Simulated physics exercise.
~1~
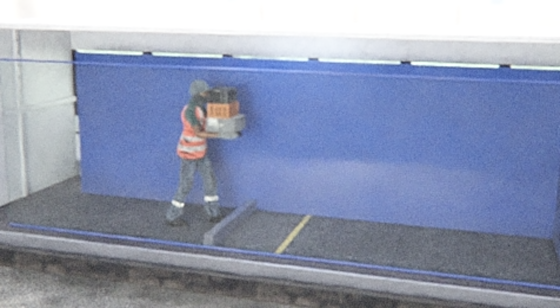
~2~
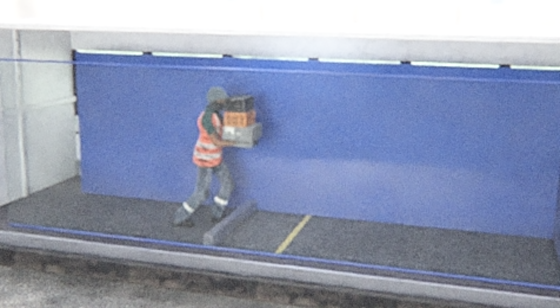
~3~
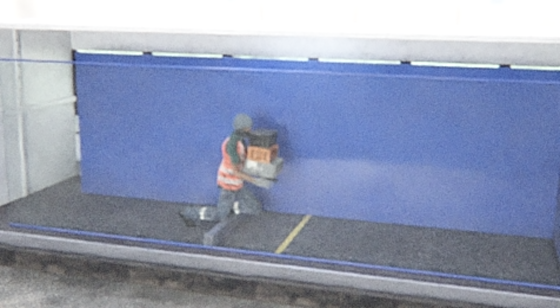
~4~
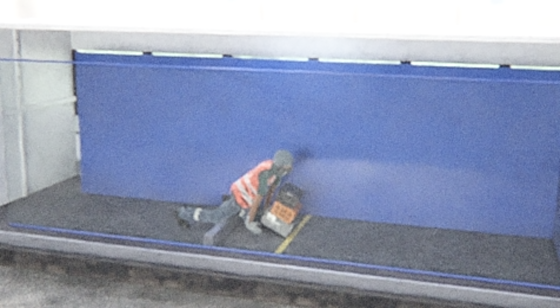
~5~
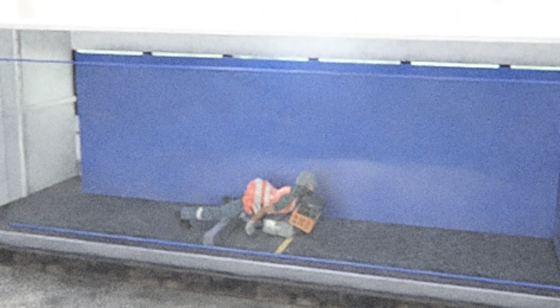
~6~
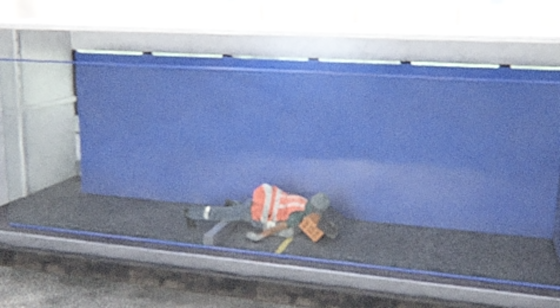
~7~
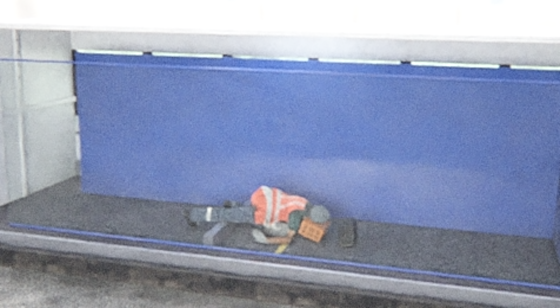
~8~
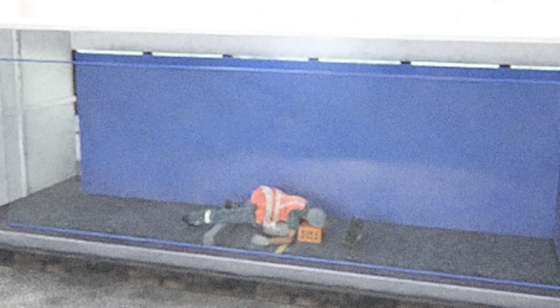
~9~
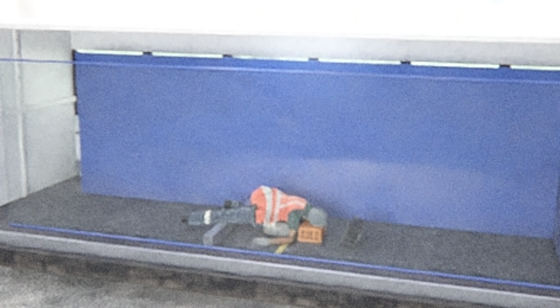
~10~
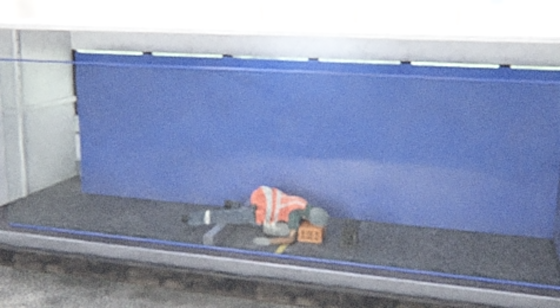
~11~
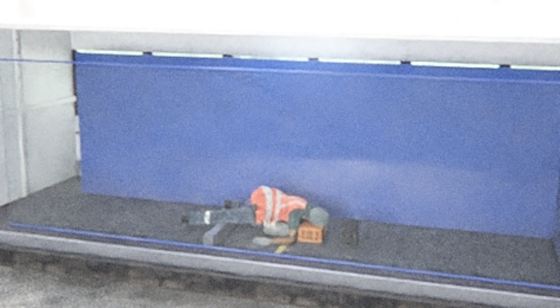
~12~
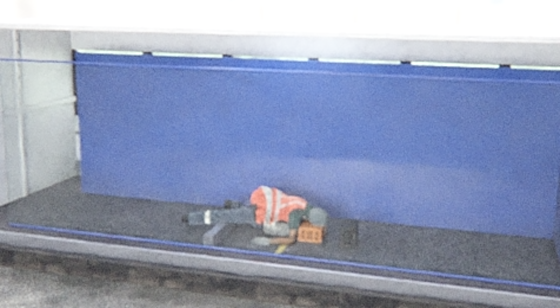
A courier in an orange safety vest, arms wrapped around a stack of boxes, steps right toward a low rail on a dark floor before a blue wall. At the rail the figure drops low and pitches forward over it, the stack tipping ahead. The boxes reach the floor near a yellow line as the body flattens behind them. The black crate slides farther right and rolls onto its side, while the orange crate settles upright beside the head. The courier ends lying still, head and both crates past the line, the grey parcel short of it.
